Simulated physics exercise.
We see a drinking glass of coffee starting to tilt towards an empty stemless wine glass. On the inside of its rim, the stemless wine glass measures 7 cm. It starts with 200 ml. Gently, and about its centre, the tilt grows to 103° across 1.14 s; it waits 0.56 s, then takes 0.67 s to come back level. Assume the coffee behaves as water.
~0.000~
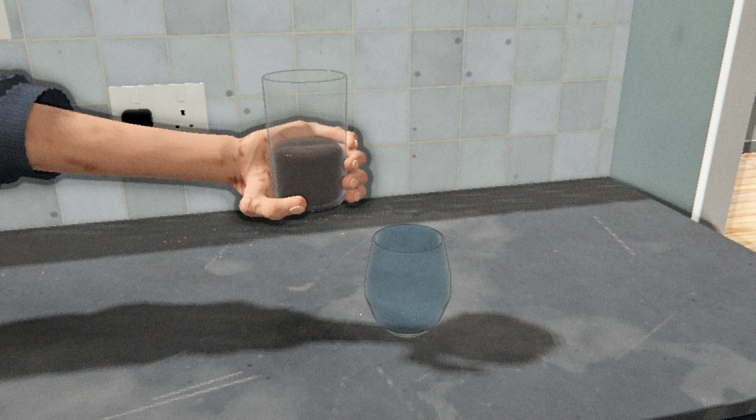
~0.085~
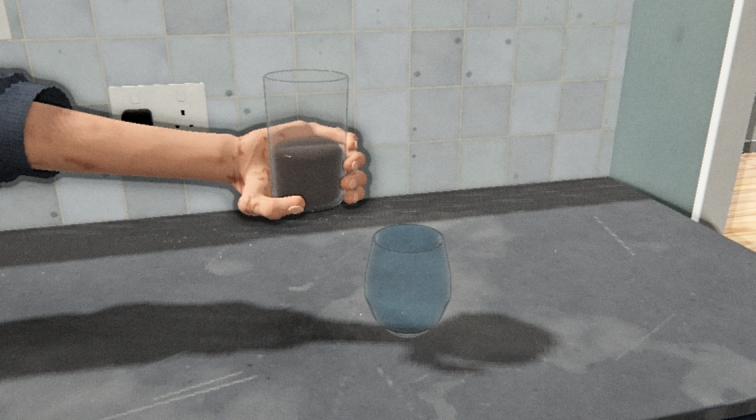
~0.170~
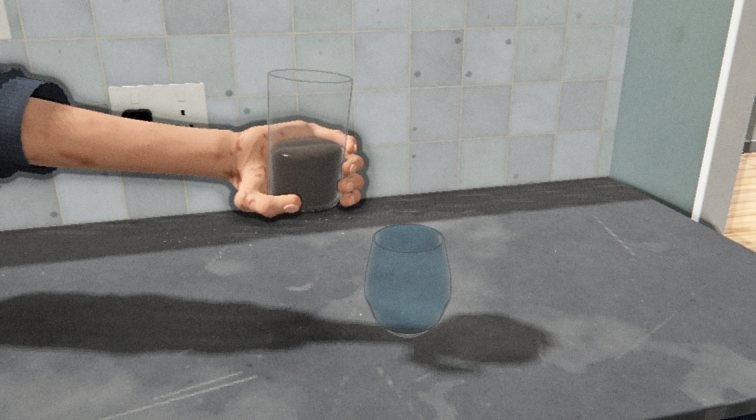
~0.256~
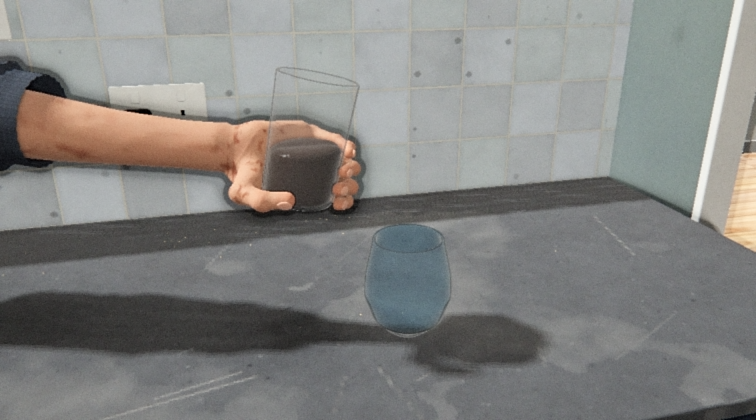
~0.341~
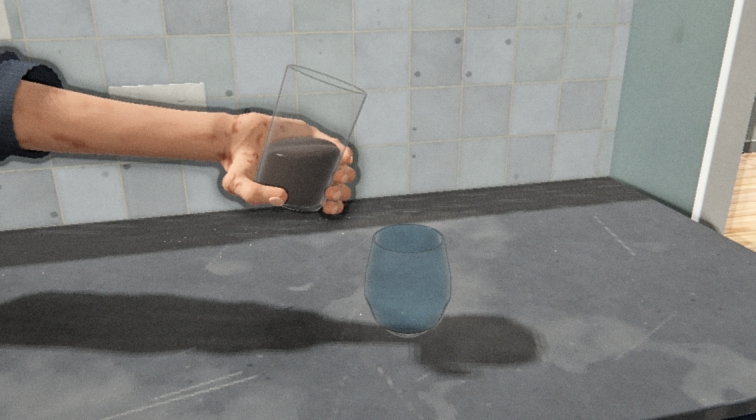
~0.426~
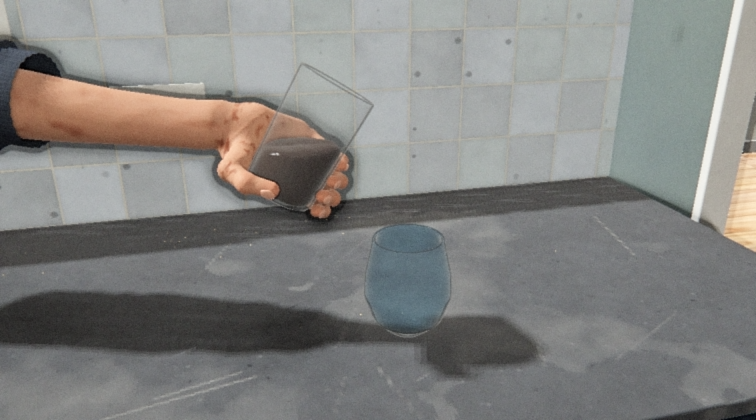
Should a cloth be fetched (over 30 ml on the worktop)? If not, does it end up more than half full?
Neat, not half.
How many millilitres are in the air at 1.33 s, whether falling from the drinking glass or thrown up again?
25 ml, approximately.
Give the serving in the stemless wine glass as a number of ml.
Something like 200 ml, I reckon.
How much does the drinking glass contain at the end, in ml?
It ends up holding near 0 ml.
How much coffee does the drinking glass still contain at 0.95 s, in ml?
Roughly 140 ml is still in there.
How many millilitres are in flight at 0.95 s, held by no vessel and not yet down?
Roughly 50 ml at that time.
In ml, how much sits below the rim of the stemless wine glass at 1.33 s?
It comes to around 170 ml.
After 0.95 s the tilt is 96° and the stemless wine glass has 15 ml, the drinking glass 140 ml, and 0 ml is on the worktop.
After 1.33 s the tilt is 103° and the stemless wine glass has 170 ml, the drinking glass 10 ml, and 0 ml is on the worktop.
After 1.73 s the tilt is 102° and the stemless wine glass has 200 ml, the drinking glass 0 ml, and 5 ml is on the worktop.
After 2.17 s the tilt is 21° and the stemless wine glass has 200 ml, the drinking glass 0 ml, and 5 ml is on the worktop.
In the end the stemless wine glass has 200 ml, the drinking glass 0 ml, and 5 ml is on the worktop.
